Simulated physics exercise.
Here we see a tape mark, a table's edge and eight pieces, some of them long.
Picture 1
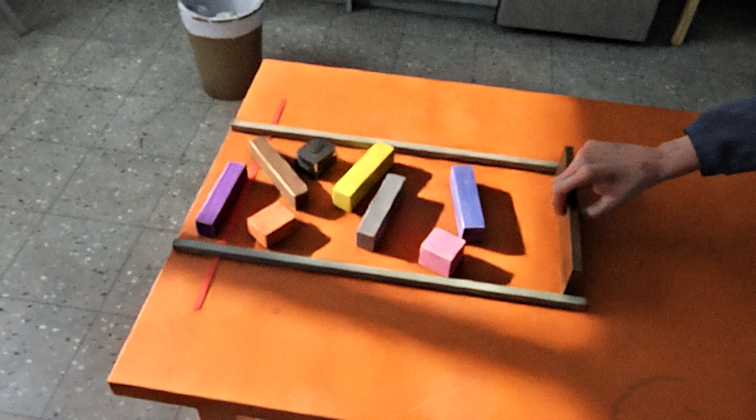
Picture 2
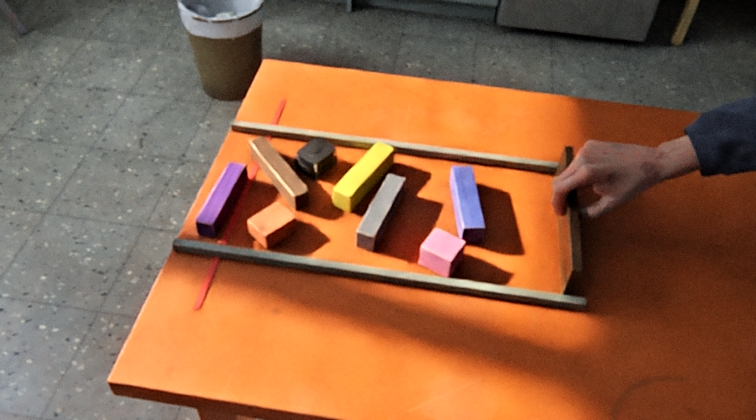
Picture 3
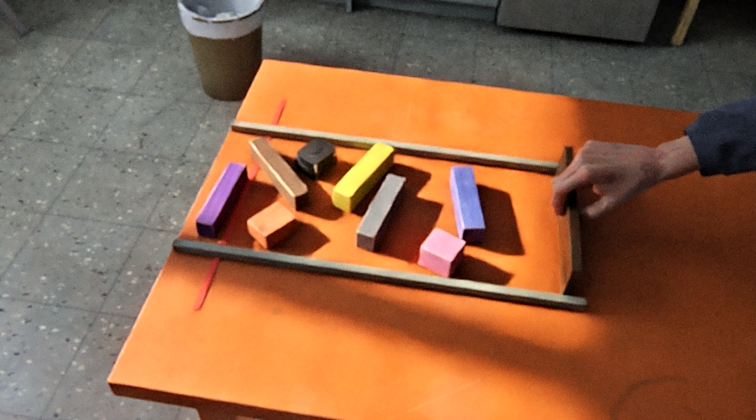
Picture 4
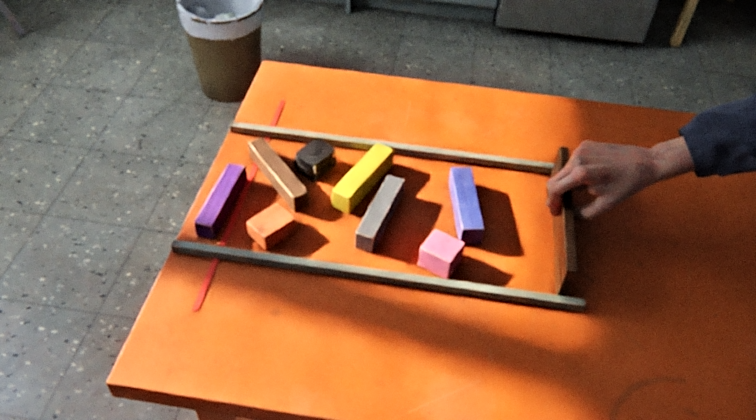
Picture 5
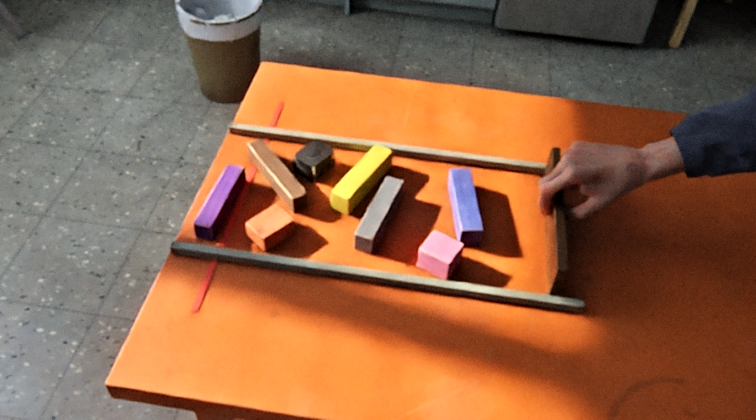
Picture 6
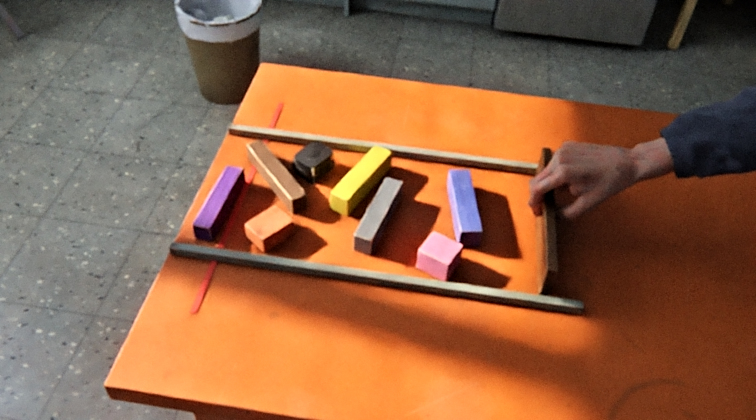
At the start, a hand holds a board upright across the right end of two rails on an orange table, with eight colourful pieces lying between them. The hand then slides the board slightly left toward the blue bar, while the pieces stay almost still.
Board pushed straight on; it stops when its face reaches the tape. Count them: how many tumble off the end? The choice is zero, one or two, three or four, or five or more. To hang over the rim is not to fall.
The count that comes down will most likely be three, maybe four.
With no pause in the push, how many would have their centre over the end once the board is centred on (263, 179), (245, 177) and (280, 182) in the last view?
Counts per position: 3 / 4 / 2.
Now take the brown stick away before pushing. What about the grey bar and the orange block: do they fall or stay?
The grey bar: Remains. The orange block: Drops.
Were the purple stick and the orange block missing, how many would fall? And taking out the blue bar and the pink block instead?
Result, first then second: 2, 2.
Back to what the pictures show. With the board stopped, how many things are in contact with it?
2.
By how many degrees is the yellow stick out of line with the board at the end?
Around 35 degrees.
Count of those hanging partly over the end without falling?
Answer: 2.
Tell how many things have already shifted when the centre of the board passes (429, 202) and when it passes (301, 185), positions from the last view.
That gives 2 for the first and 8 for the second.
A little later, none off yet; purple stick at rest near (220, 202); brown stick at rest near (276, 175); orange block at rest near (270, 229).
Next, none off yet; purple stick at rest near (220, 202); brown stick moving near (273, 176); orange block at rest near (270, 229).
Later still, none off yet; purple stick shifted a little near (183, 201); brown stick shifted about its own width near (209, 173); orange block shifted well along near (202, 225).
When it is over, the number that fall off is three or four; down, black case, orange block, brown stick and purple stick.
